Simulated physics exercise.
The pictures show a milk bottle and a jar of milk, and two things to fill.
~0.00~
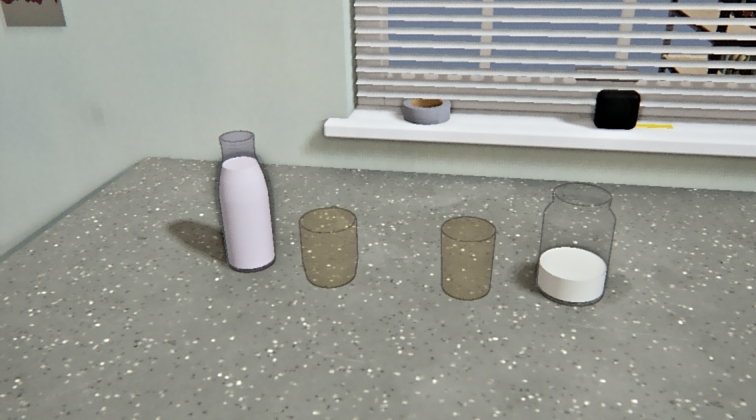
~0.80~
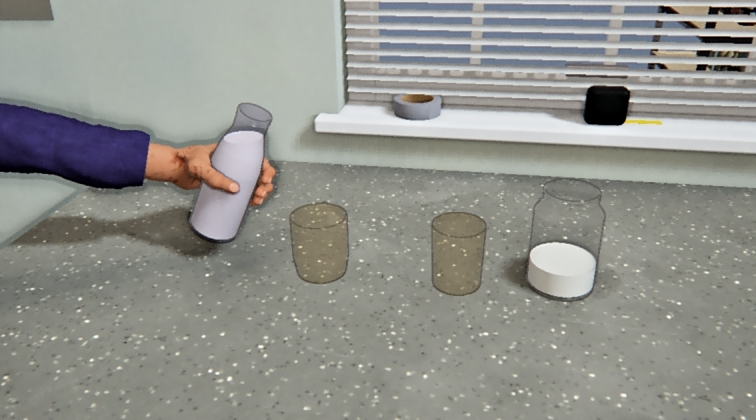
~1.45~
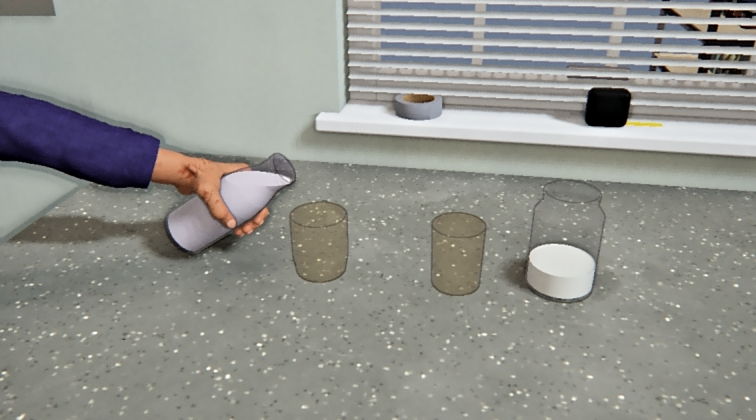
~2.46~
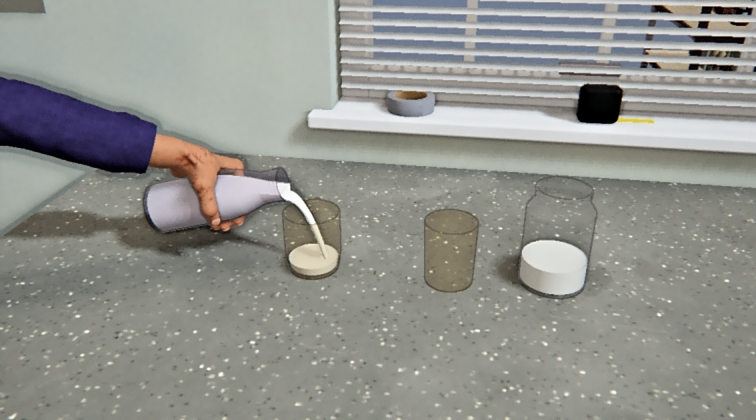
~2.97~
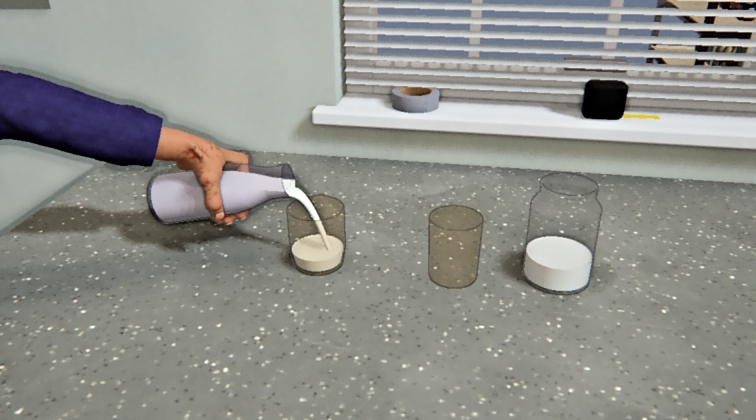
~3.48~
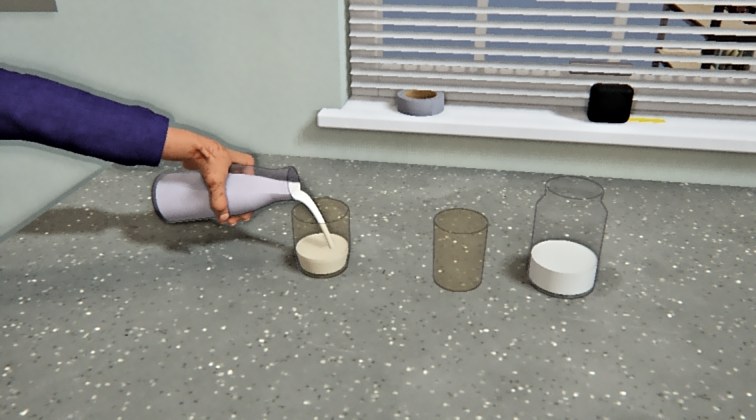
A hand in a purple sleeve lifted the milk bottle from the left of the counter, tilted it over the nearer glass and poured milk in, while the other glass and the jar stayed put.
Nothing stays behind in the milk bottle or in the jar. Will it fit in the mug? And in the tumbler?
Left, the mug runs over; right, the tumbler takes it all.
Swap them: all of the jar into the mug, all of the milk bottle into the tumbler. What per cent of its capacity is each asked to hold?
About 50 and 170 per cent.
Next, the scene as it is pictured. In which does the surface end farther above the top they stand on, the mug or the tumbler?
Higher in the mug.
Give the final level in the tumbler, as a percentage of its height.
Roughly 65 per cent.
By 6.8 s, the mug is about three quarters full.
By 11.4 s, the mug is full to the brim with a puddle round it.
By 18.6 s, the mug is full to the brim with a puddle round it; the tumbler is about two thirds full.
